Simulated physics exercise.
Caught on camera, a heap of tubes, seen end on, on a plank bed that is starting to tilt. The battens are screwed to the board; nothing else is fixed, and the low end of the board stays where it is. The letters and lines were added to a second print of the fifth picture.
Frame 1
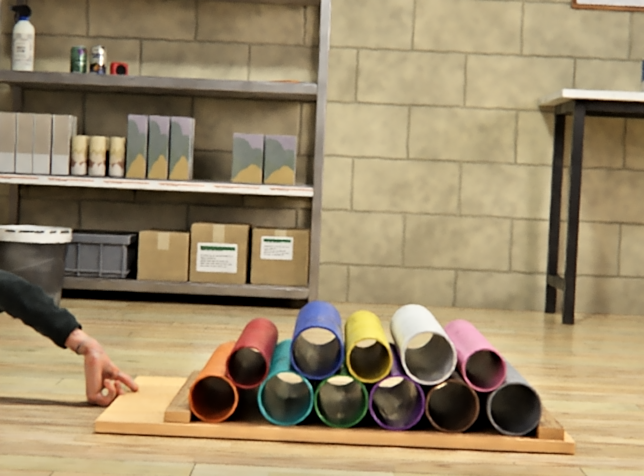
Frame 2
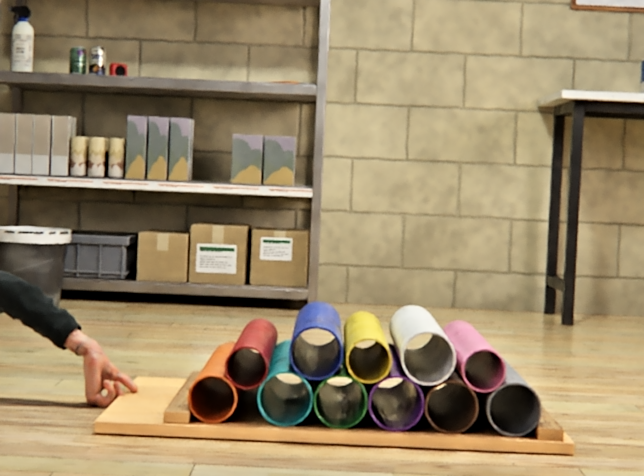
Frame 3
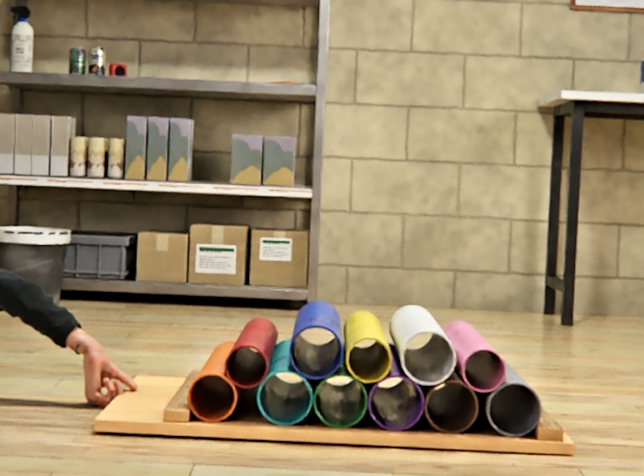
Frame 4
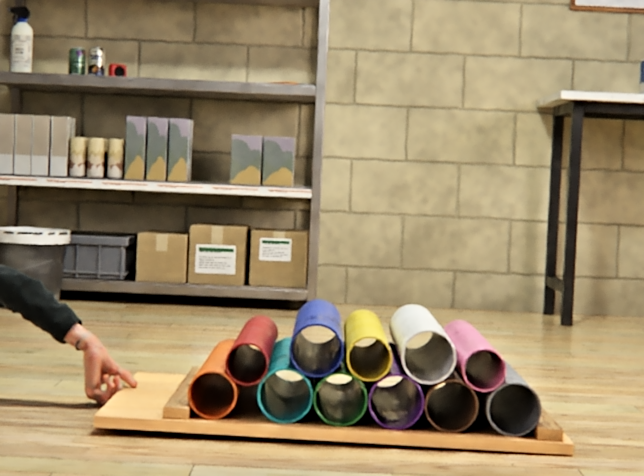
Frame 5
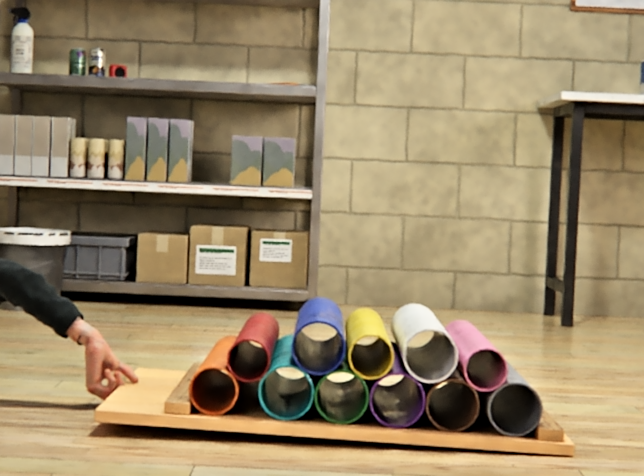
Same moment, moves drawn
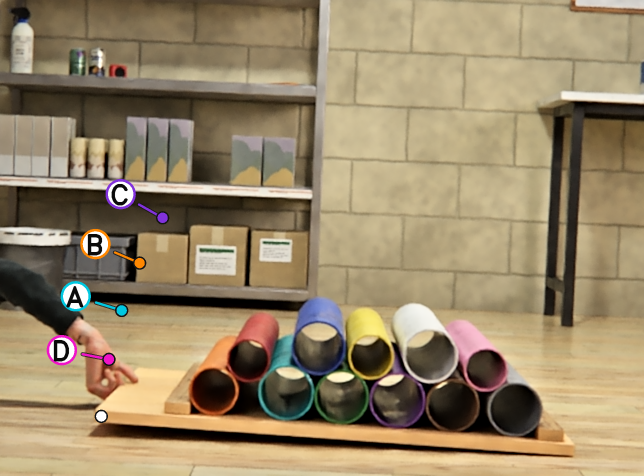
The clip opens on colourful tubes stacked in two rows, seen end on, between wooden strips on a board, with a hand at the board's left end. At first almost nothing moves; then the hand raises that end slightly, and the board and tubes tilt a little together.
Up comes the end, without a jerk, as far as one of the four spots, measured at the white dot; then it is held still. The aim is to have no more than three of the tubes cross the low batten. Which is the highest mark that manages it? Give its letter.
Lift it to C and no more.
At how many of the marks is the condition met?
Four of the four.
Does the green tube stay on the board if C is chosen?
Yes.
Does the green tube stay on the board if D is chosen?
Yes.
On the marked copy, A at (122, 310); B at (140, 263); C at (163, 218); D at (109, 359); the white dot at (101, 416).
Taking C. A third of the way, board at 16°.
Two thirds of the way, board at 27°.
When it is over, board at 27°, none over the low batten.
As for the rest, A none over the low batten; B none over the low batten; D none over the low batten.
